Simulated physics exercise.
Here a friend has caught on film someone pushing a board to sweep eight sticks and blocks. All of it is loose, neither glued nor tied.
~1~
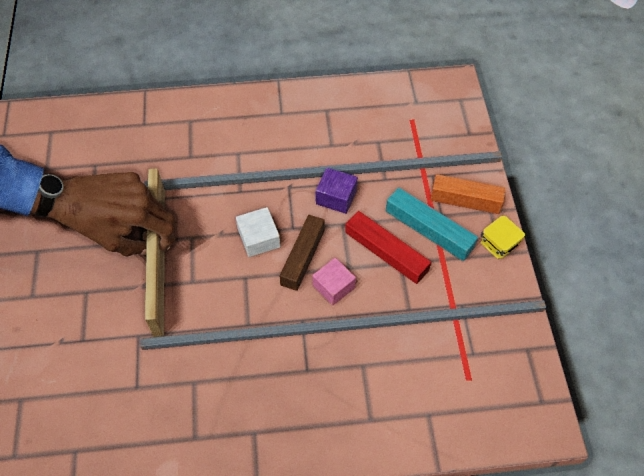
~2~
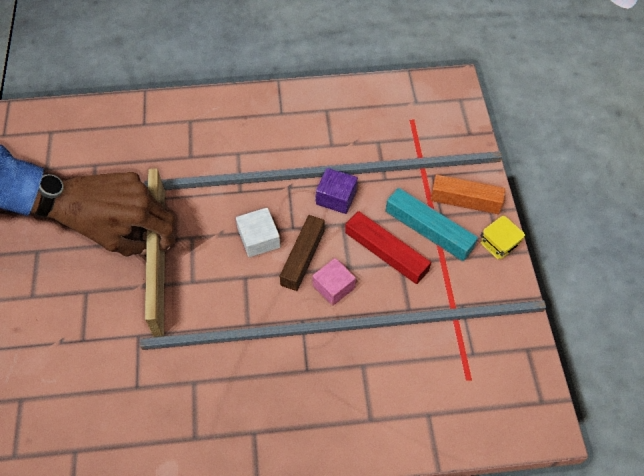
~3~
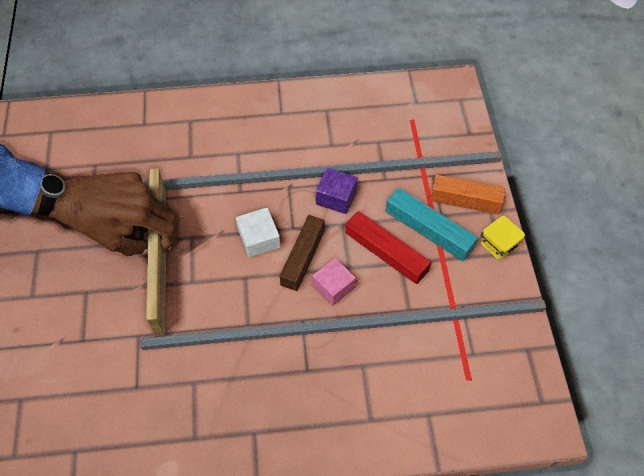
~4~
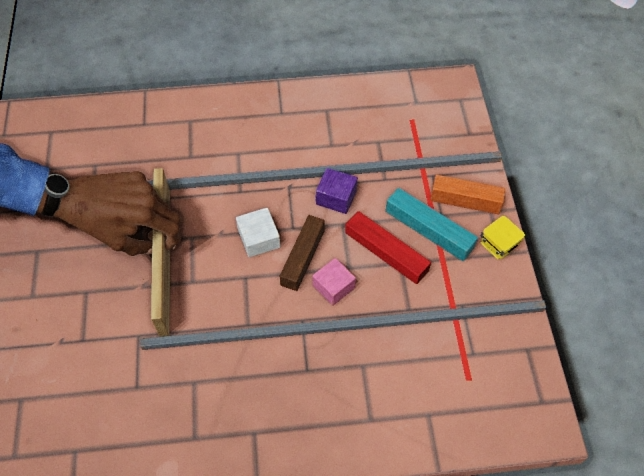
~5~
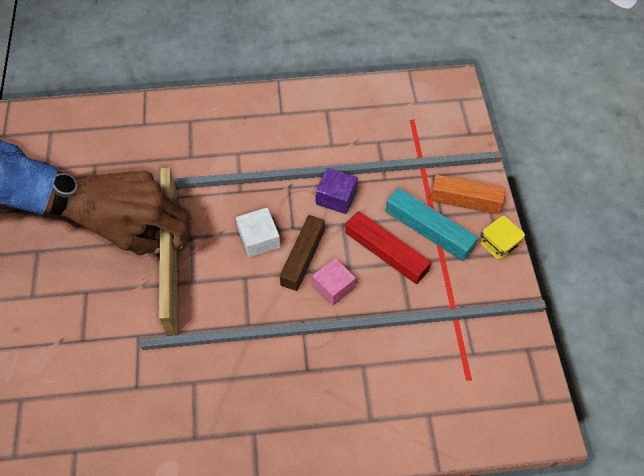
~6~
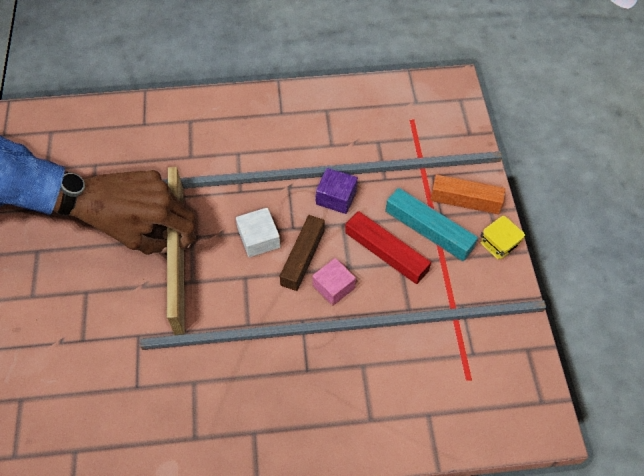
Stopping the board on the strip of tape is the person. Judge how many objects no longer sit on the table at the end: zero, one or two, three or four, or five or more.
The push clears off a single one or two.
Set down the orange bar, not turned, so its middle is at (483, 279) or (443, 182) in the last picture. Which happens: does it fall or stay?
For the two starting spots, it stays where it is; it stays where it is.
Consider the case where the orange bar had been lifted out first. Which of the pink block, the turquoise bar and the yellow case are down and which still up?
As for the pink block, it is retained; the turquoise bar is retained; the yellow case is not retained.
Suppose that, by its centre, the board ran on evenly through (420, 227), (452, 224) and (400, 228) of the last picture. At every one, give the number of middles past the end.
First 1, then 3, finally 1.
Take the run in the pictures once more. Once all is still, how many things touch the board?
It's touching 4 at the end.
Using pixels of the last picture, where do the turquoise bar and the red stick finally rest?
First: About (504, 196); second: About (498, 214).
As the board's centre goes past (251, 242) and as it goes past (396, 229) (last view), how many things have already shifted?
The number moved is 1 and then 8.
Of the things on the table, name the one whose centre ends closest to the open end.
The orange bar finishes closest.
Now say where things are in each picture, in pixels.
In the first picture, yellow case (502, 239); orange bar (468, 194); turquoise bar (431, 224); board (156, 250); tape (437, 236).
In the second picture, orange bar (467, 195); board (156, 250).
In the third picture, turquoise bar (431, 224); white block (258, 232).
In the fourth picture, yellow case (502, 239); purple block (337, 191).
In the fifth picture, orange bar (467, 195); red stick (387, 247).
In the sixth picture, yellow case (502, 239); orange bar (467, 195); turquoise bar (431, 224); board (176, 248); tape (437, 236).
Soon after, none off yet; yellow case at rest near (502, 239); orange bar at rest near (467, 195); turquoise bar at rest near (431, 224).
In the end, the number that fall off is one or two; gone, yellow case.
